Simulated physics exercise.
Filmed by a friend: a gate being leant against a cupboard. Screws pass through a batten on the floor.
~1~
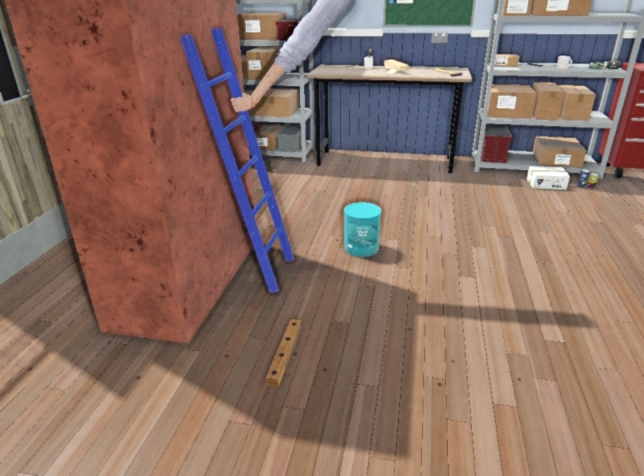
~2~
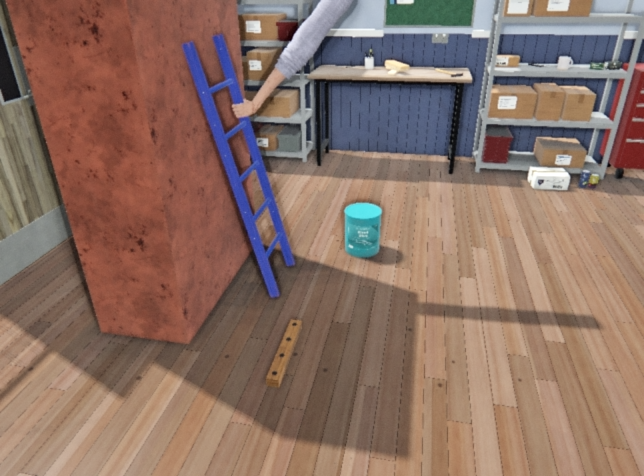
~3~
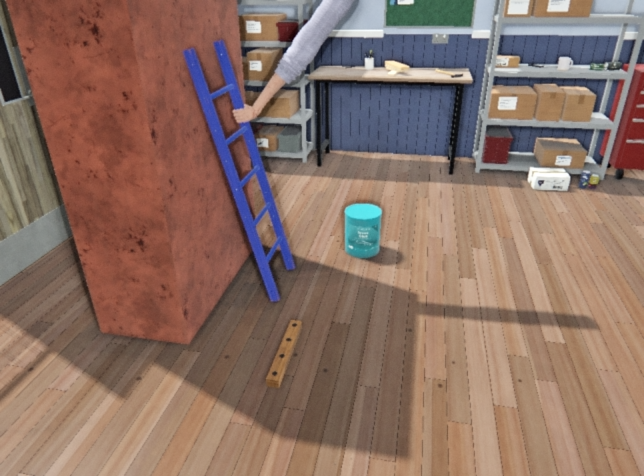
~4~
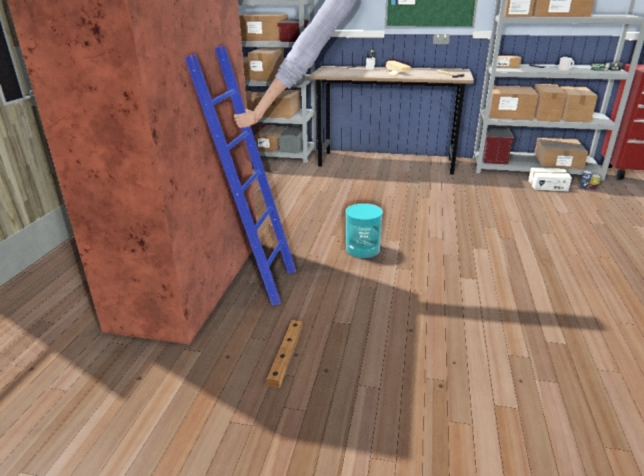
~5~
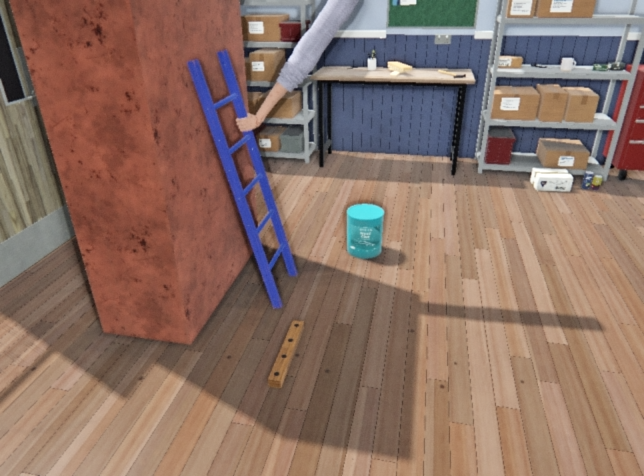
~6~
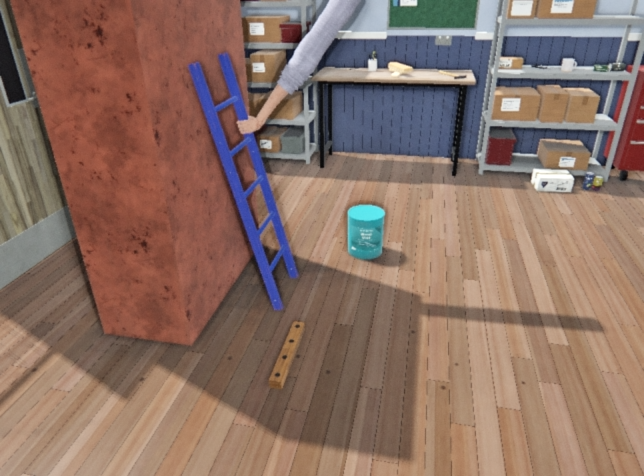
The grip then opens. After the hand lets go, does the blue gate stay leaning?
Yes - it keeps its footing.
Then, 0.34 s later than the last frame, blue gate at rest near (252, 188).
When it is over, the blue gate holds its place, near (252, 188); the rest as before.
